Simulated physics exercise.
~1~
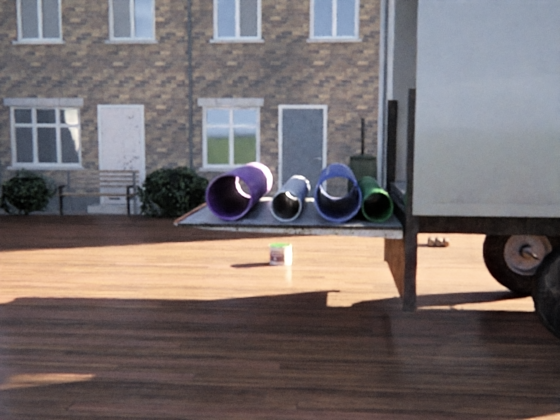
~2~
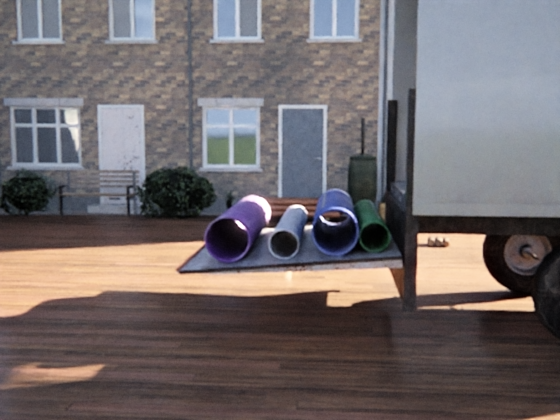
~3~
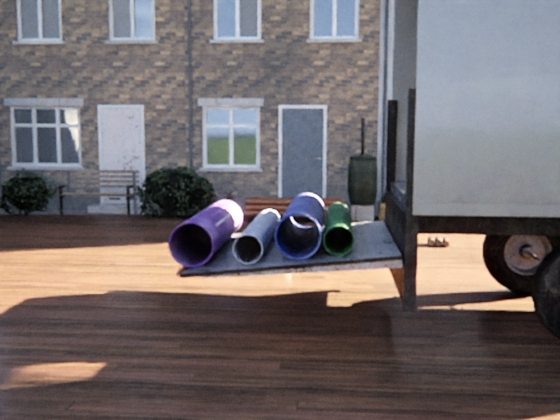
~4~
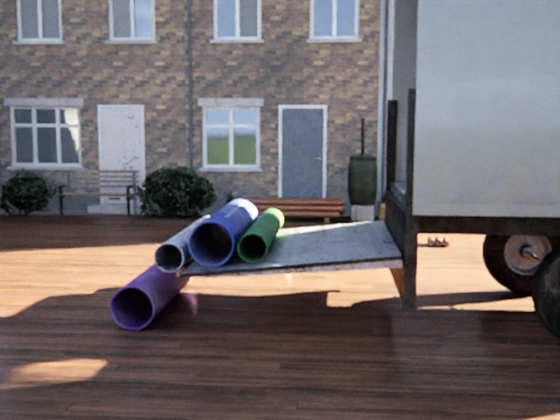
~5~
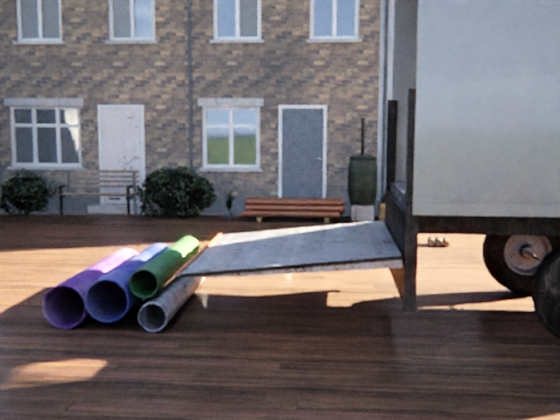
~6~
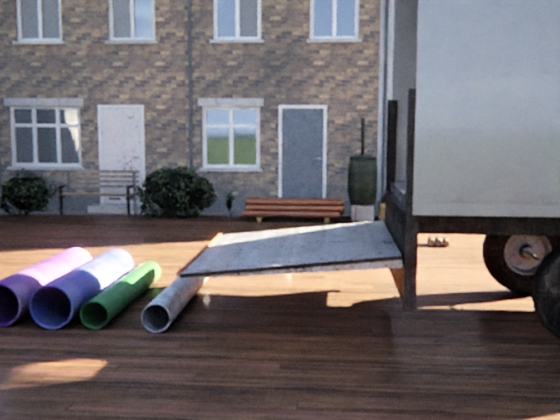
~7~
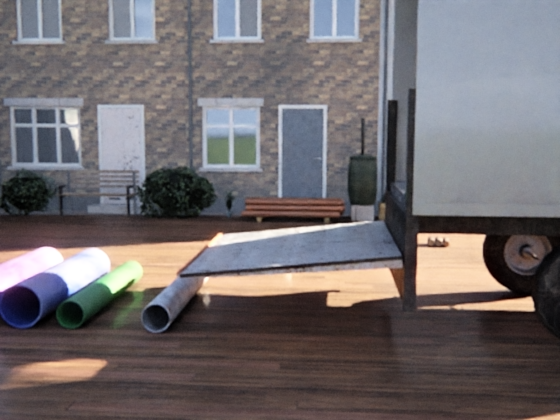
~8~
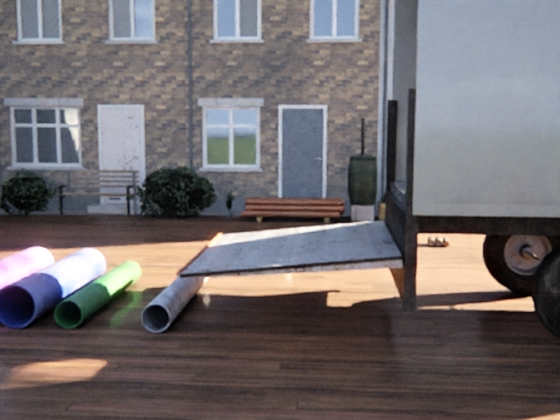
Four pipes, purple, grey, blue and green, lie side by side on the raised platform at the back of a truck, in front of a brick building. The platform drops a little and tilts down to the left, and the pipes begin rolling toward its lower edge. Purple goes over first and lands on the wooden ground, and the others follow. Purple, blue and green roll on to the left, while grey stays near the platform's edge. At the end all four rest on the ground, purple farthest left, and the tilted platform is empty.
